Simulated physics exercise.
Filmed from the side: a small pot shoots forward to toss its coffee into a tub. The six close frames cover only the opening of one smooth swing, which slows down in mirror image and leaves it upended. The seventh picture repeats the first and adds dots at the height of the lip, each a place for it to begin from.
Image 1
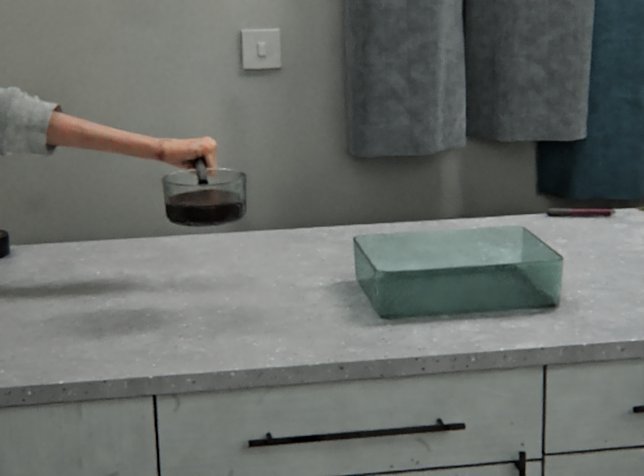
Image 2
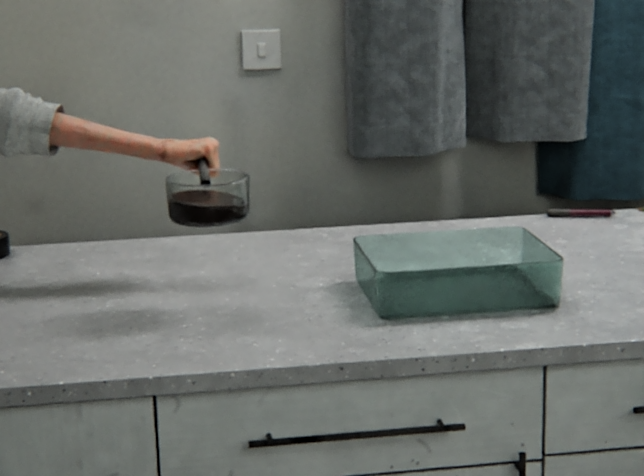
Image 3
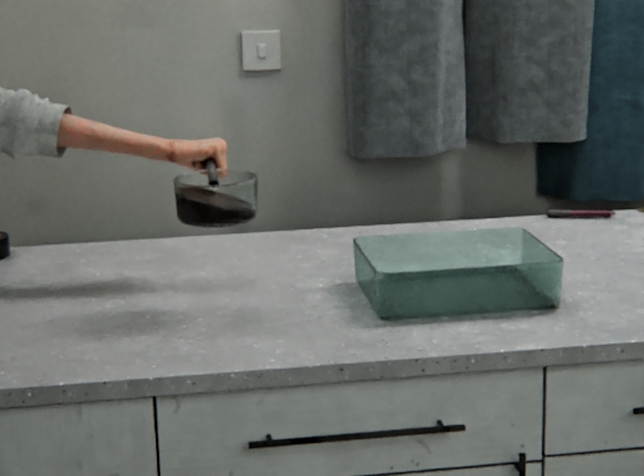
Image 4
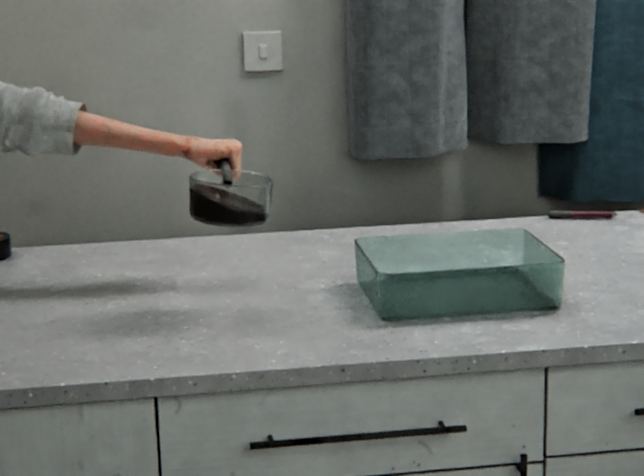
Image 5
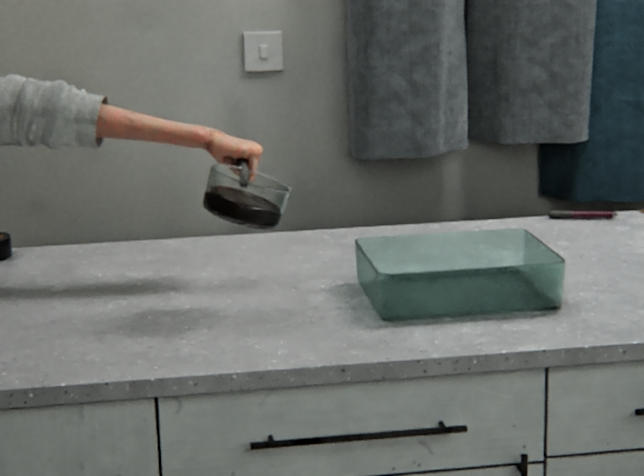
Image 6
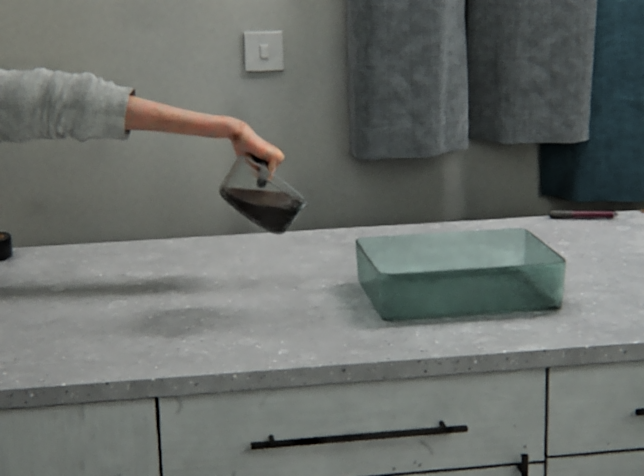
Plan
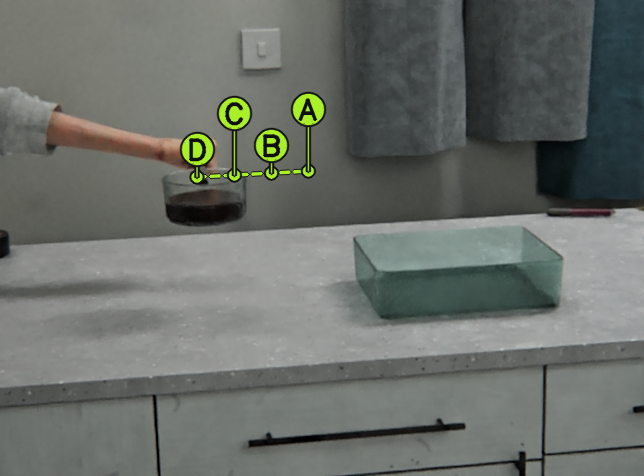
In this clip, a hand holding a small clear pot of dark liquid above a gray counter moves right, toward a green tub, then tilts the pot increasingly steeply, with the liquid still inside.
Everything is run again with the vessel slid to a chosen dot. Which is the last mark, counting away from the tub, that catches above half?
It is B.
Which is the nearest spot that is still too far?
C.
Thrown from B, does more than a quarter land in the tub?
Yes, it does.
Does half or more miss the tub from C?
Yes.
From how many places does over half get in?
Two of them.
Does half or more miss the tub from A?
No, that is safe.
In lime, A at (308, 171); B at (271, 173); C at (234, 175); D at (197, 177).
With A, about 88 % lands in the tub, 2 % falls short and 10 % goes beside or beyond.
With B, about 72 % lands in the tub, 20 % falls short and 8 % goes beside or beyond.
With C, about 17 % lands in the tub, 81 % falls short.
With D, about 0 % lands in the tub, 100 % falls short.
